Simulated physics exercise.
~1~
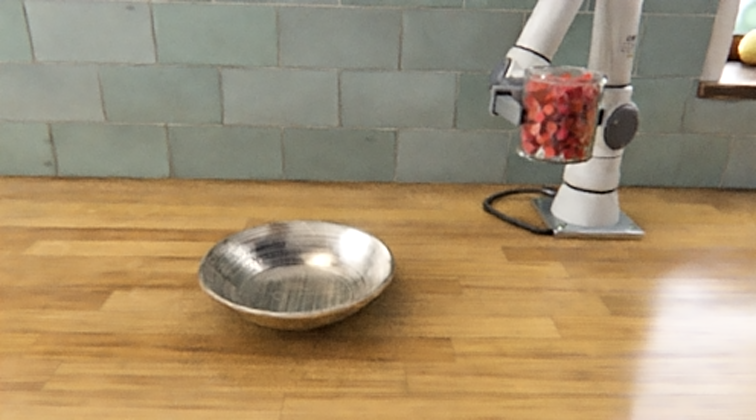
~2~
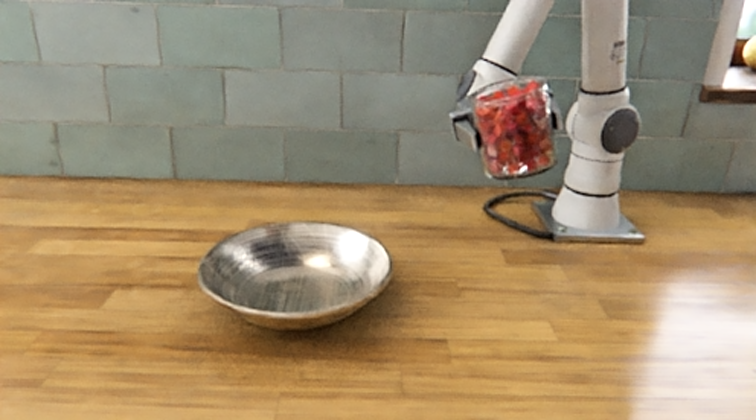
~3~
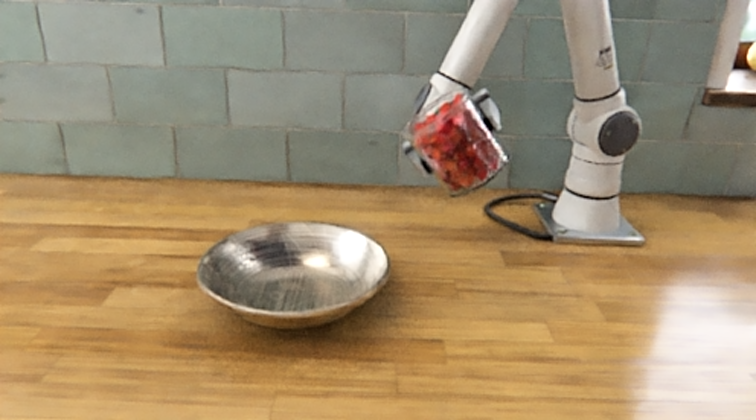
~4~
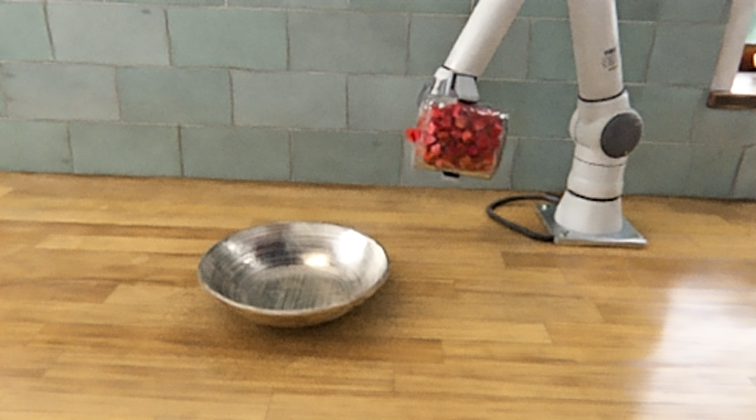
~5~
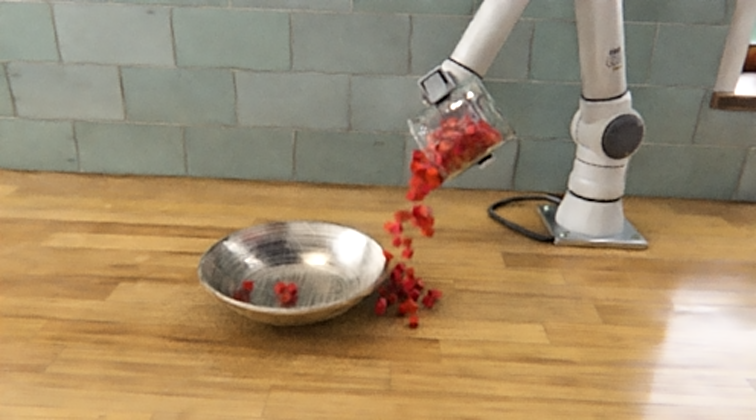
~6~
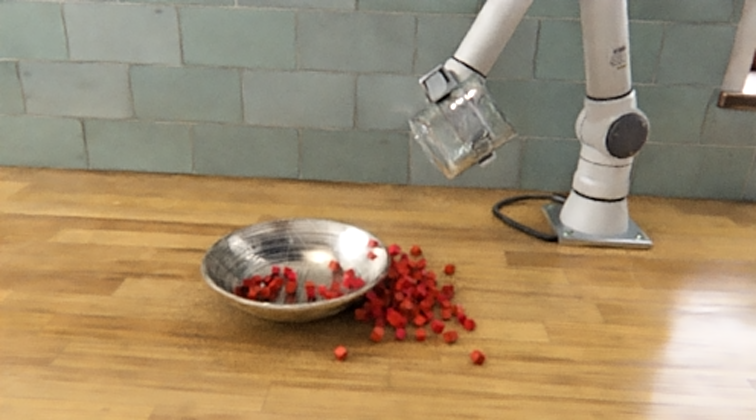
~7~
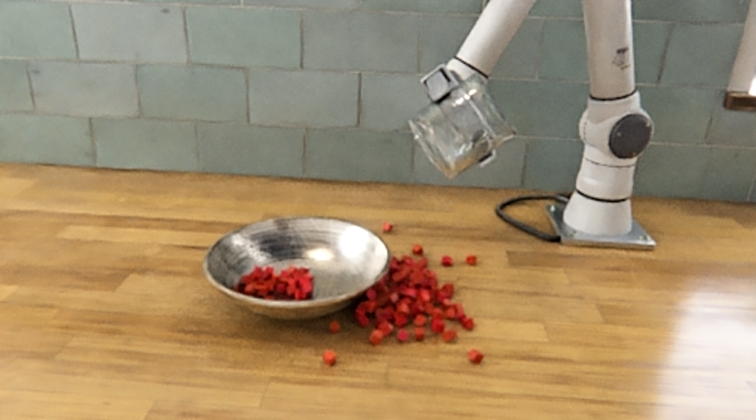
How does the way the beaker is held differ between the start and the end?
At the start the robot arm holds the beaker upright, and at the end it holds it upside down.
